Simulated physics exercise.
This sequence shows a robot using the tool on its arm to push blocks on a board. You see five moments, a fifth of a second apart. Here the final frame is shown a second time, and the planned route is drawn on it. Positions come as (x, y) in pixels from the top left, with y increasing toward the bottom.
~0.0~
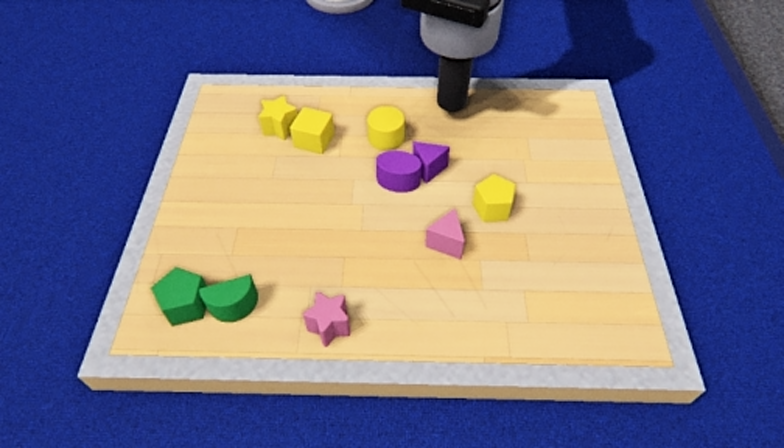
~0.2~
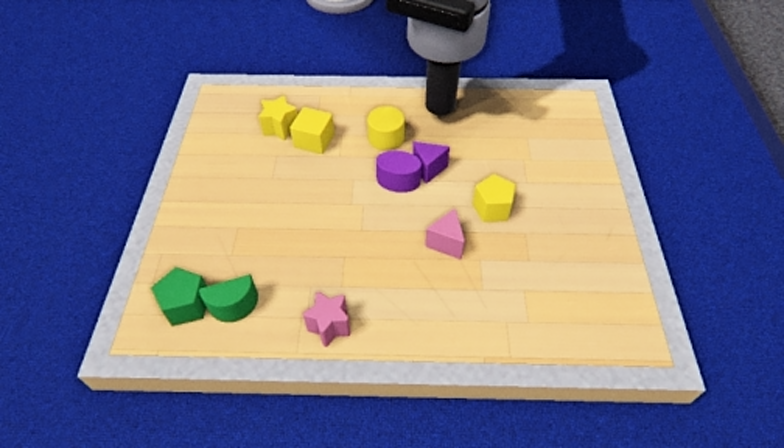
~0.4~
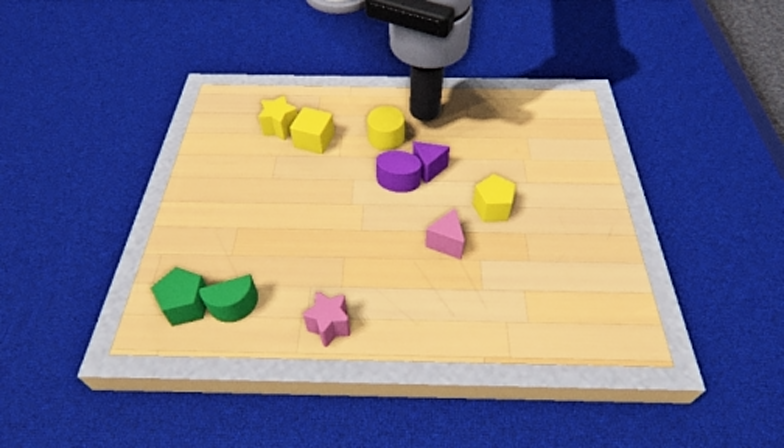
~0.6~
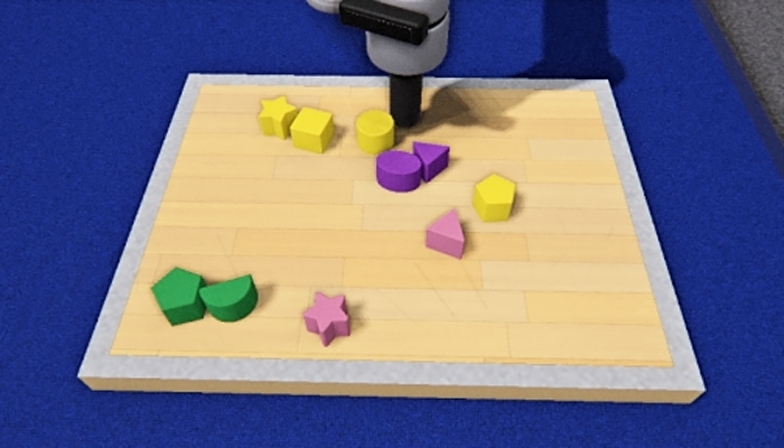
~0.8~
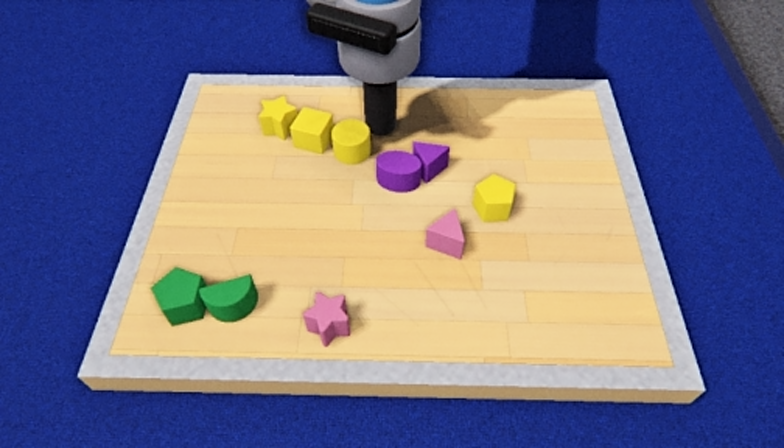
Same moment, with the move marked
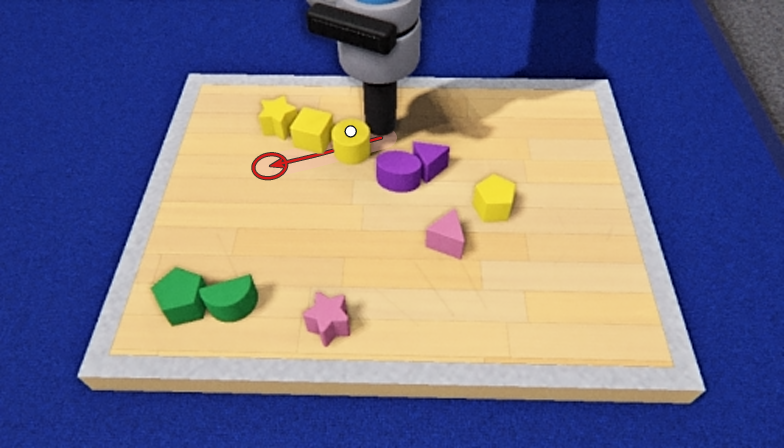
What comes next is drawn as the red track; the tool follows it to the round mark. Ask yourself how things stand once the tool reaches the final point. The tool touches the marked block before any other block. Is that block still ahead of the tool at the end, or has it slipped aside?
Prediction: Slipped aside.
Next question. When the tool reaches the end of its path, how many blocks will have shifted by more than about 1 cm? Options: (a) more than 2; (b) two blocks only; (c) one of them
The one that fits is a, more than 2.
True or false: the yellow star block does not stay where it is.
Verdict: True.
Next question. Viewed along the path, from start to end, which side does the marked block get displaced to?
Displaced left.
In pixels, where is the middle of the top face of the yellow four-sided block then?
Its top centre lands on (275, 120).
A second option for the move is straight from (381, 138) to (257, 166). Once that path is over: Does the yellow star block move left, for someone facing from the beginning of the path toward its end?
Going by the path, no.
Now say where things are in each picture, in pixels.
Tool's lower end (452, 103); yellow star block (276, 108); yellow four-sided block (311, 120); yellow circular block (386, 118); purple oval block (399, 161), in the first frame.
Tool (440, 107); blocks still, in the second frame.
Tool (425, 112); blocks still, in the third frame.
Tool (405, 118); yellow circular block (375, 122), in the fourth frame.
Tool (381, 126); yellow star block (276, 108); yellow four-sided block (311, 120); yellow circular block (351, 131); purple oval block (399, 161), in the fifth frame.
Drawn move, in a line from (381, 138) to (270, 166); the dot is on the yellow circular block.
The first path, step by step. One third of the way, tool (344, 136); yellow four-sided block (306, 120), turned 25° clockwise; yellow circular block (318, 147).
Two thirds of the way, tool (305, 146); yellow star block (267, 103), turned 20° clockwise; yellow four-sided block (285, 120), turned 35° clockwise; yellow circular block (289, 163).
At the end, tool (267, 155); yellow star block (264, 100), turned 35° clockwise; yellow four-sided block (275, 120), turned 50° clockwise; yellow circular block (276, 171); purple oval block still.
